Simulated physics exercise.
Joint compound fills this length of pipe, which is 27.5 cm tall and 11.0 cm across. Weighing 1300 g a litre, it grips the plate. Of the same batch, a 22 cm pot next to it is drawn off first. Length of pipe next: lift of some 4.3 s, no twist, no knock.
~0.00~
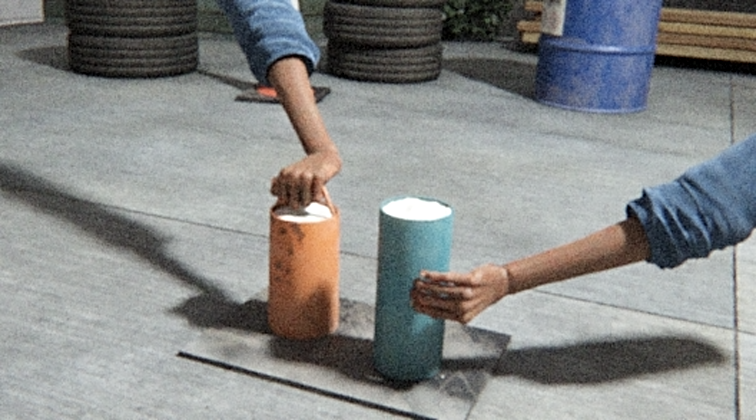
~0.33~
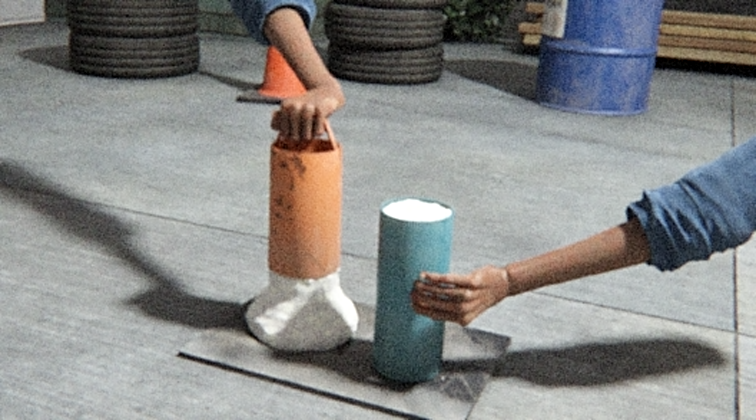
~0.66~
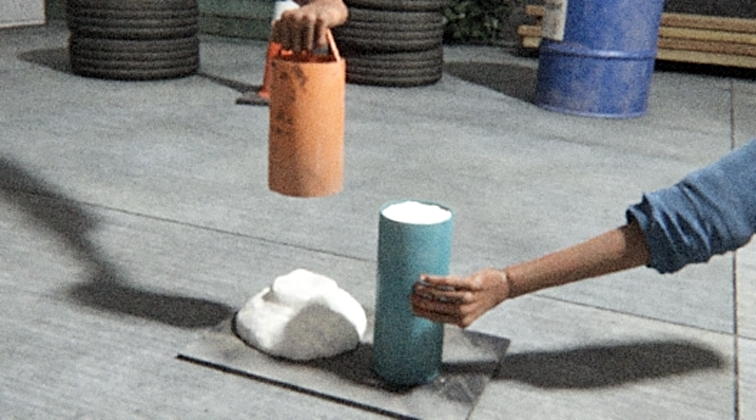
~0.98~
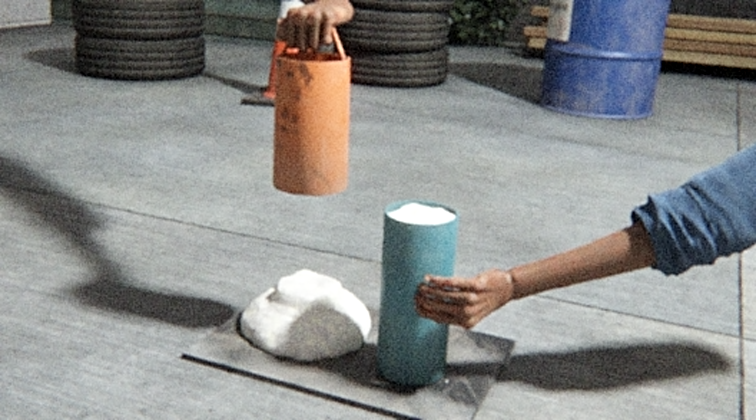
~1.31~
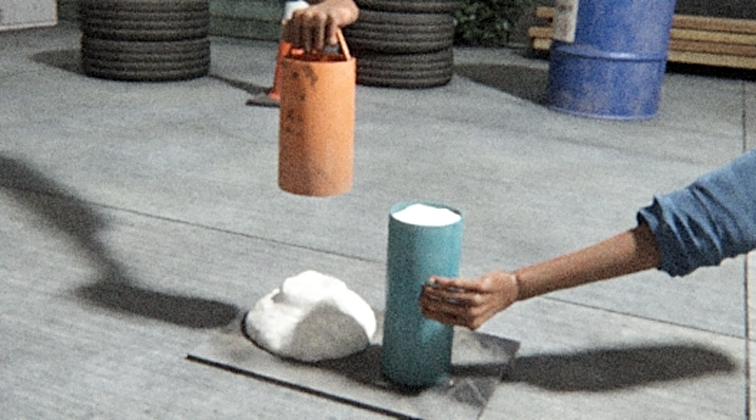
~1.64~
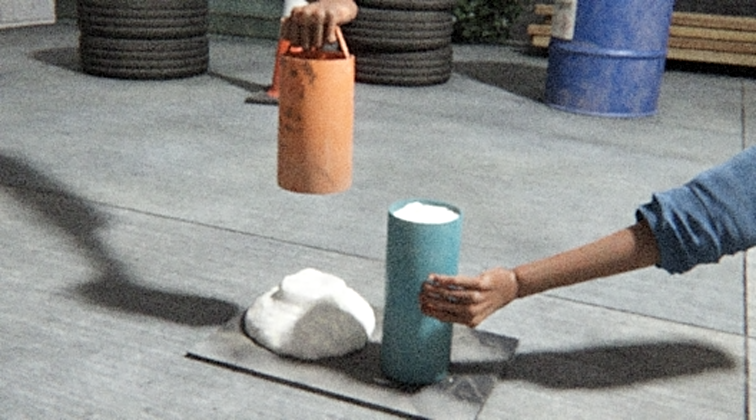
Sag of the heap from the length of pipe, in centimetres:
13 cm.
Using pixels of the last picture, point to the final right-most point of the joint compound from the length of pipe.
(484, 374), roughly.
After 2.7 s, the length of pipe is up 6.3 cm; the joint compound has come down 8.1 cm to 19 cm and is 21 cm wide.
After 3.8 s, the length of pipe is up 17 cm; the joint compound has come down 13 cm to 15 cm and is 23 cm wide.
After 4.9 s, the length of pipe is up 28 cm; the joint compound has come down 13 cm to 15 cm and is 23 cm wide.
After 6.2 s, the length of pipe is clear; the joint compound has come down 13 cm to 15 cm and is 23 cm wide.
After 6.6 s, at rest, the length of pipe is clear; the joint compound has come down 13 cm to 15 cm and is 23 cm wide.
